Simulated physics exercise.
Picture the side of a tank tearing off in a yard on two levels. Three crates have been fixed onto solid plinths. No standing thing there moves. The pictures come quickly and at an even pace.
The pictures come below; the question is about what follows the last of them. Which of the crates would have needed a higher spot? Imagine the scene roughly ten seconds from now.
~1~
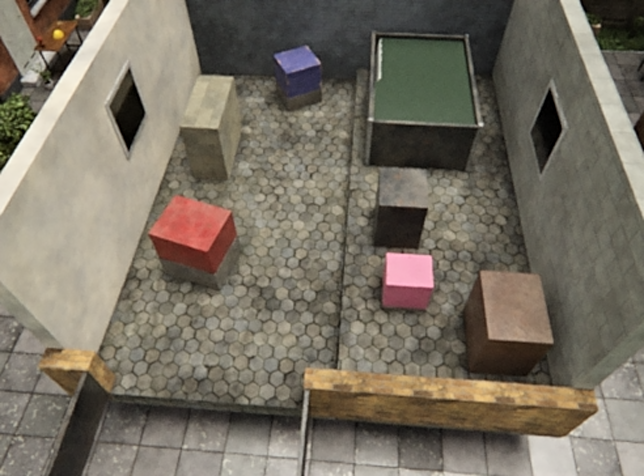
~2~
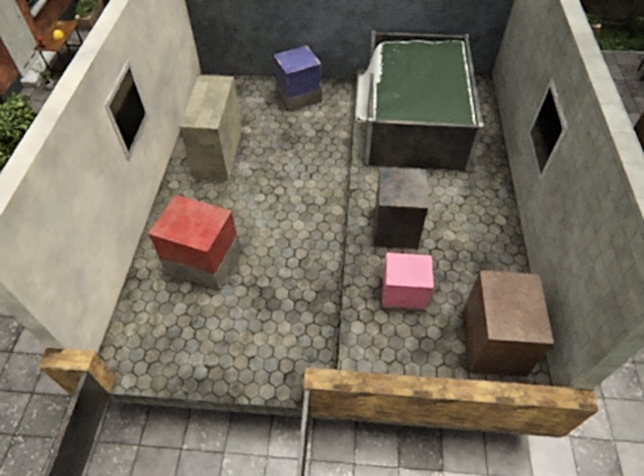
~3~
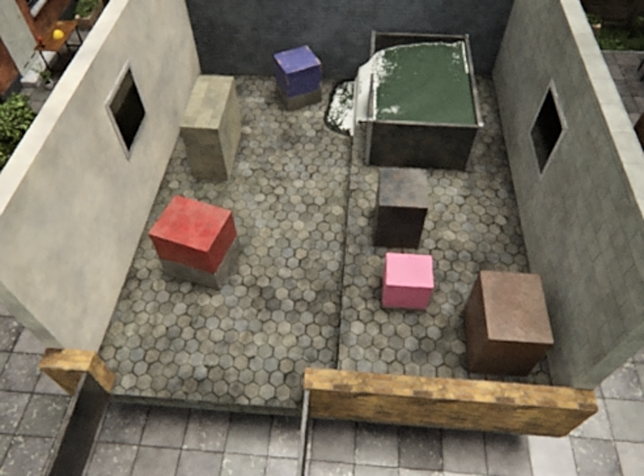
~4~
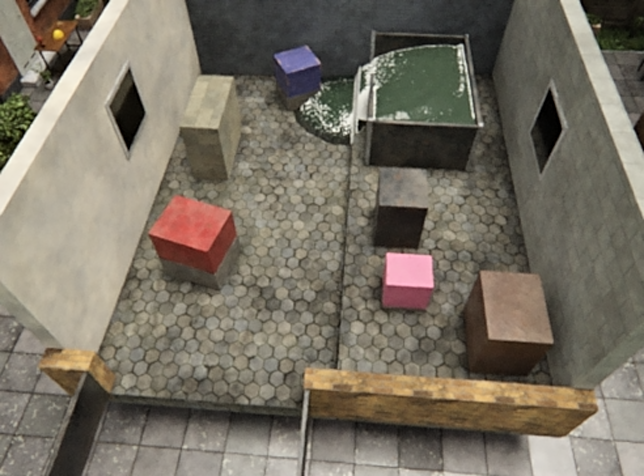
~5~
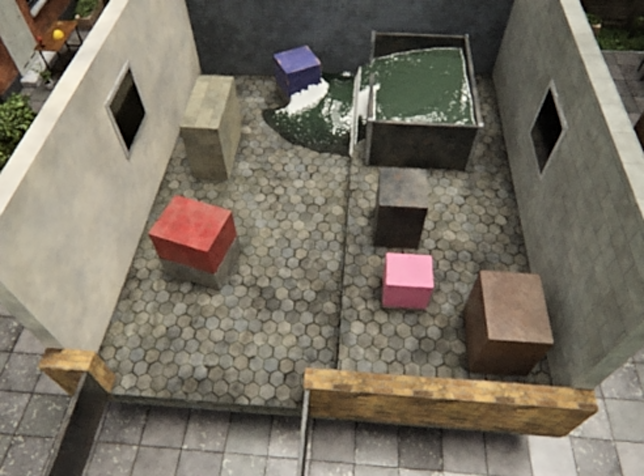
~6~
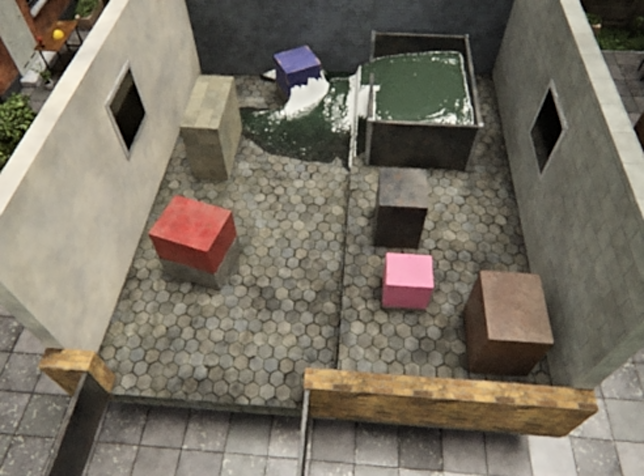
Outcome: The blue crate will come out wet; the pink crate will come out dry; the red crate will come out dry.
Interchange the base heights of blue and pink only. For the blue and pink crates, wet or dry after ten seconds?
In short, blue is inundated; pink is left untouched.
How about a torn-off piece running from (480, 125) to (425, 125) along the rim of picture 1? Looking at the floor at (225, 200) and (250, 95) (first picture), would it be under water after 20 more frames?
Going through them in turn, the first is drenched and the second is untouched by it.
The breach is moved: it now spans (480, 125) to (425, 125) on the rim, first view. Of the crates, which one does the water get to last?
Last in line is the blue one.
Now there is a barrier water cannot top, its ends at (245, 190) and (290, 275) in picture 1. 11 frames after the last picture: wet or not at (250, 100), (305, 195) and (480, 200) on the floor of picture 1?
First inundated, then inundated, then unwetted.
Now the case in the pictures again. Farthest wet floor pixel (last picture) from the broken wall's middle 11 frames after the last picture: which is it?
Approximate pixel: (141, 270).
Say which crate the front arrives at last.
Clearly the crate marked pink.
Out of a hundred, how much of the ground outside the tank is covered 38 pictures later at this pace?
About 75 percent.
A moment on, water covers 25 % of the floor; the blue crate water round its plinth, the pink crate not reached, the red crate not reached.
Next, water covers 40 % of the floor; the blue crate water round its plinth, the pink crate not reached, the red crate water round its plinth.
Then, water covers 65 % of the floor; the blue crate water round its plinth, the pink crate not reached, the red crate water round its plinth.
Later, water covers 75 % of the floor; the blue crate water round its plinth, the pink crate not reached, the red crate water round its plinth.
In the end, water covers 65 % of the floor; the blue crate was topped, the pink crate stayed above the water, the red crate stayed above the water.
